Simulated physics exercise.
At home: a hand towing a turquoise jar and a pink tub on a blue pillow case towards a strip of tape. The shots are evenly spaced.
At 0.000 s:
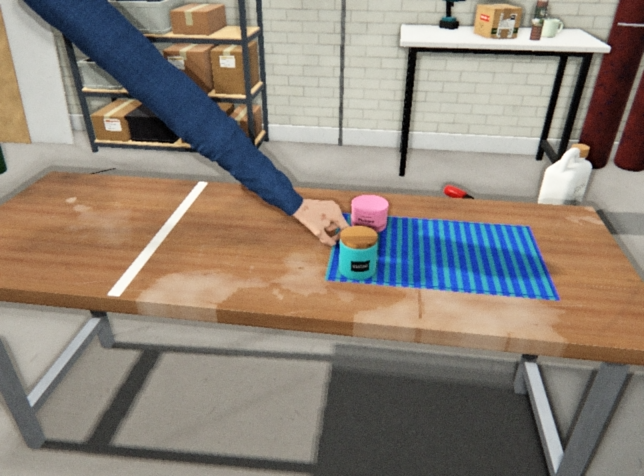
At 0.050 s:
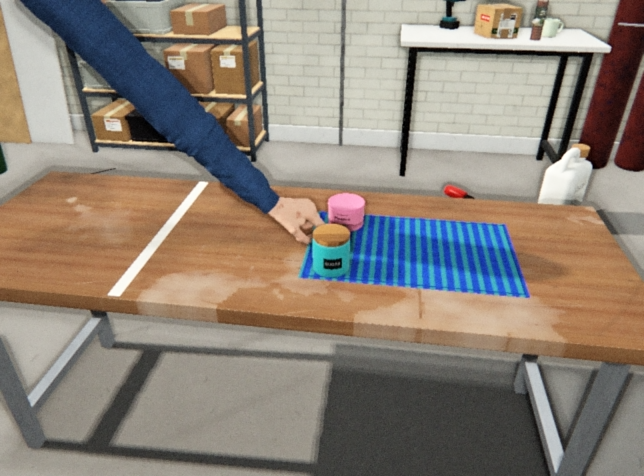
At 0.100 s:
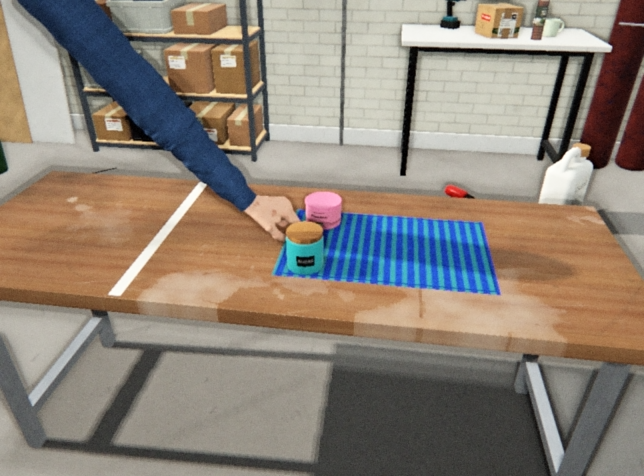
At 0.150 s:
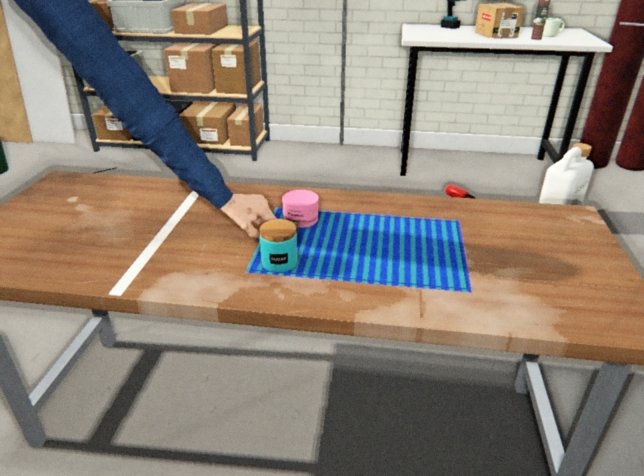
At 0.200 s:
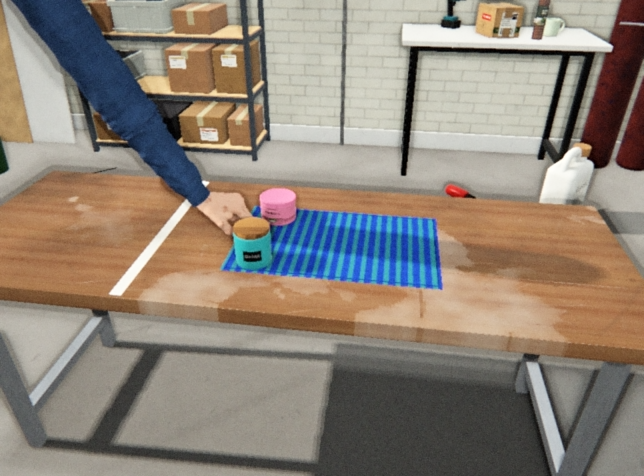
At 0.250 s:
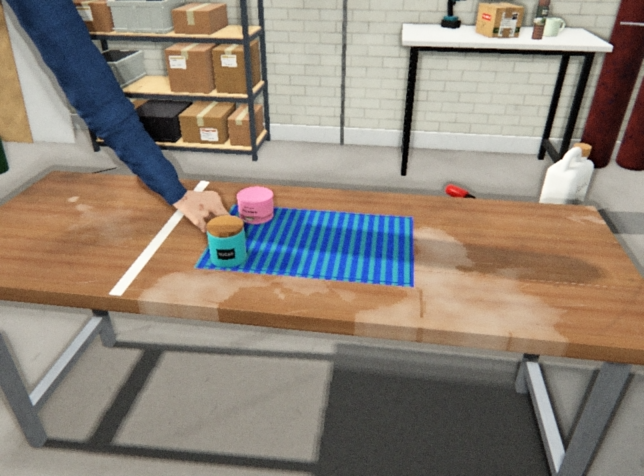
In a garage-like room with a pale brick wall, seen from slightly above and in front, a worn wooden table stands before boxed shelves and a white side table. A turquoise jar and a pink tub sit at the left end of a striped blue cloth, right of a white tape strip. A blue-sleeved arm steadily drags the cloth leftward, both containers riding along, while the camera stays still.
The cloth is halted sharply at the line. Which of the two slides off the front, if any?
In the end the turquoise jar shoots off the front. The pink tub slides clear of the cloth.
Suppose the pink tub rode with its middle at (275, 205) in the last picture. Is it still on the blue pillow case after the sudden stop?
Then it slides off.
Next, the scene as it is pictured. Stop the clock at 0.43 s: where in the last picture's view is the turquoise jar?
At about (141, 235).
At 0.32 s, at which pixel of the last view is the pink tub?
By then it is at (225, 203).
After 0.32 s, hem short of the tape; turquoise jar on the cloth near (191, 238); pink tub on the cloth near (225, 203).
After 0.43 s, hem at the tape; turquoise jar ahead of the hem near (141, 235); pink tub ahead of the hem near (181, 200).
In the end, hem at the tape; turquoise jar ahead of the hem near (98, 232); pink tub ahead of the hem near (143, 198). The turquoise jar slides clear of the cloth and the pink tub leaves the cloth.
